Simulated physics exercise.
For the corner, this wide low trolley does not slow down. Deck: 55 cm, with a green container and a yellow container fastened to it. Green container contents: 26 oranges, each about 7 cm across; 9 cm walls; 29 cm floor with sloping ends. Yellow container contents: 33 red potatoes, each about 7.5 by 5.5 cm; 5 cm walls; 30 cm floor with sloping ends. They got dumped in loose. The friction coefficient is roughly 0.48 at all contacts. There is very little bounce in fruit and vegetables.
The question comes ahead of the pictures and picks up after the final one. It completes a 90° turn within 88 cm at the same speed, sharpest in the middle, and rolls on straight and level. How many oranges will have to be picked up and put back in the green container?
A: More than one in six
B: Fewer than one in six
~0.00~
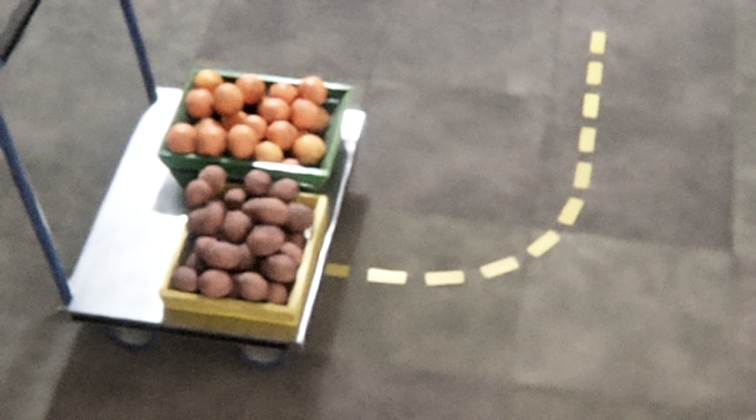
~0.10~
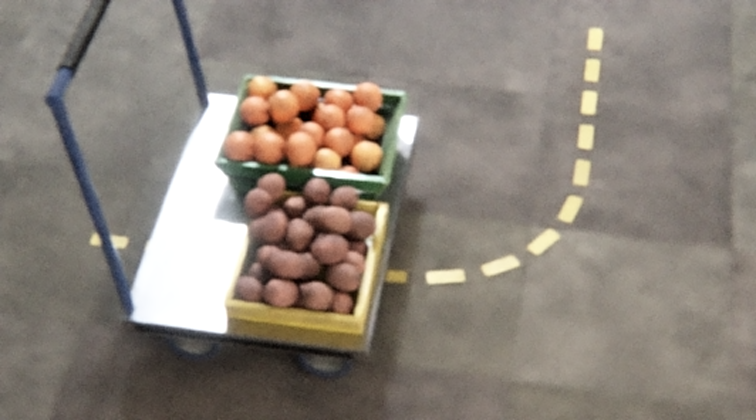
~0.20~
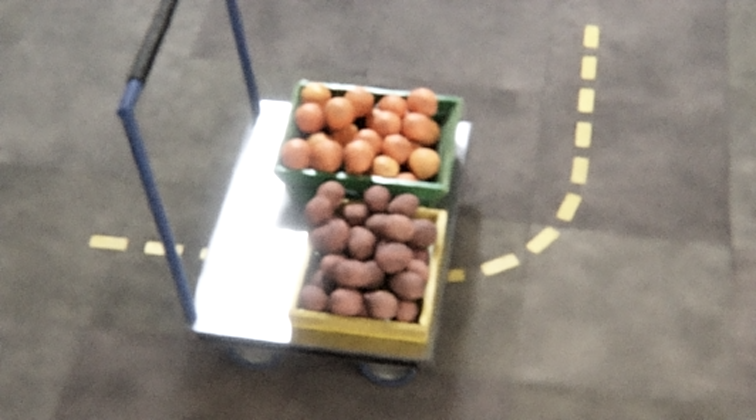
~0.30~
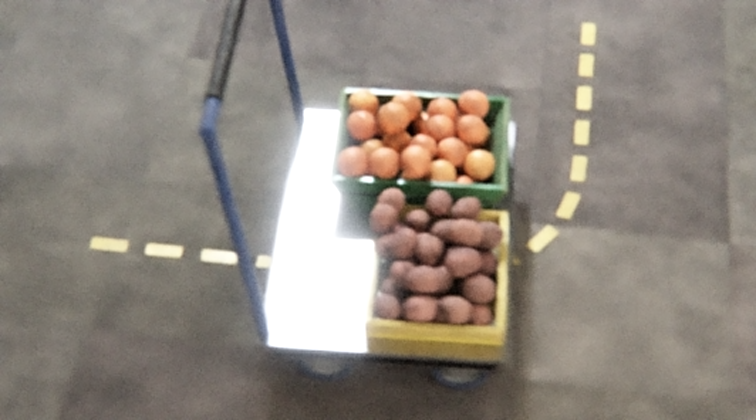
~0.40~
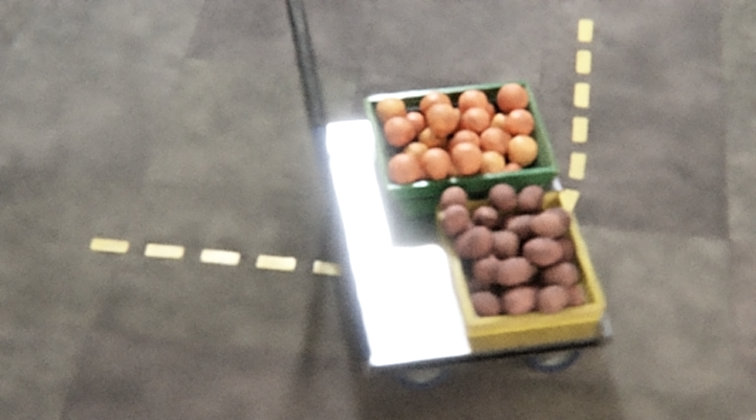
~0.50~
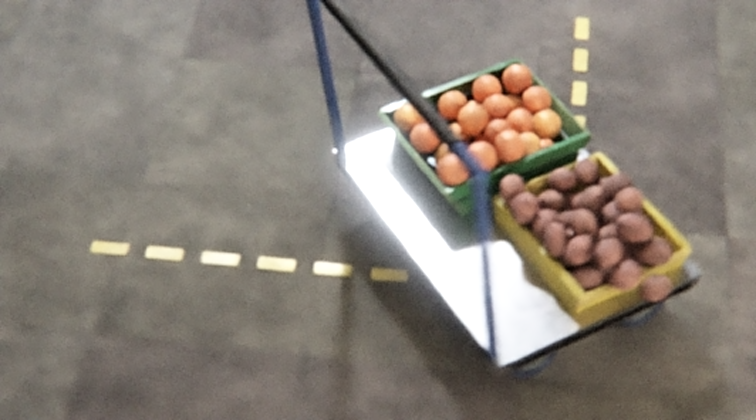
Fewer than one in six.
After 0.54 s, green container 26 in, 0 out and yellow container 30 in, 3 out.
After 0.66 s, green container 26 in, 0 out and yellow container 25 in, 8 out.
After 0.85 s, green container 26 in, 0 out and yellow container 23 in, 10 out.
Final count (at 1.30 s), green container 26 in, 0 out and yellow container 21 in, 12 out. Asked share, 0 of 26, 0 per cent.
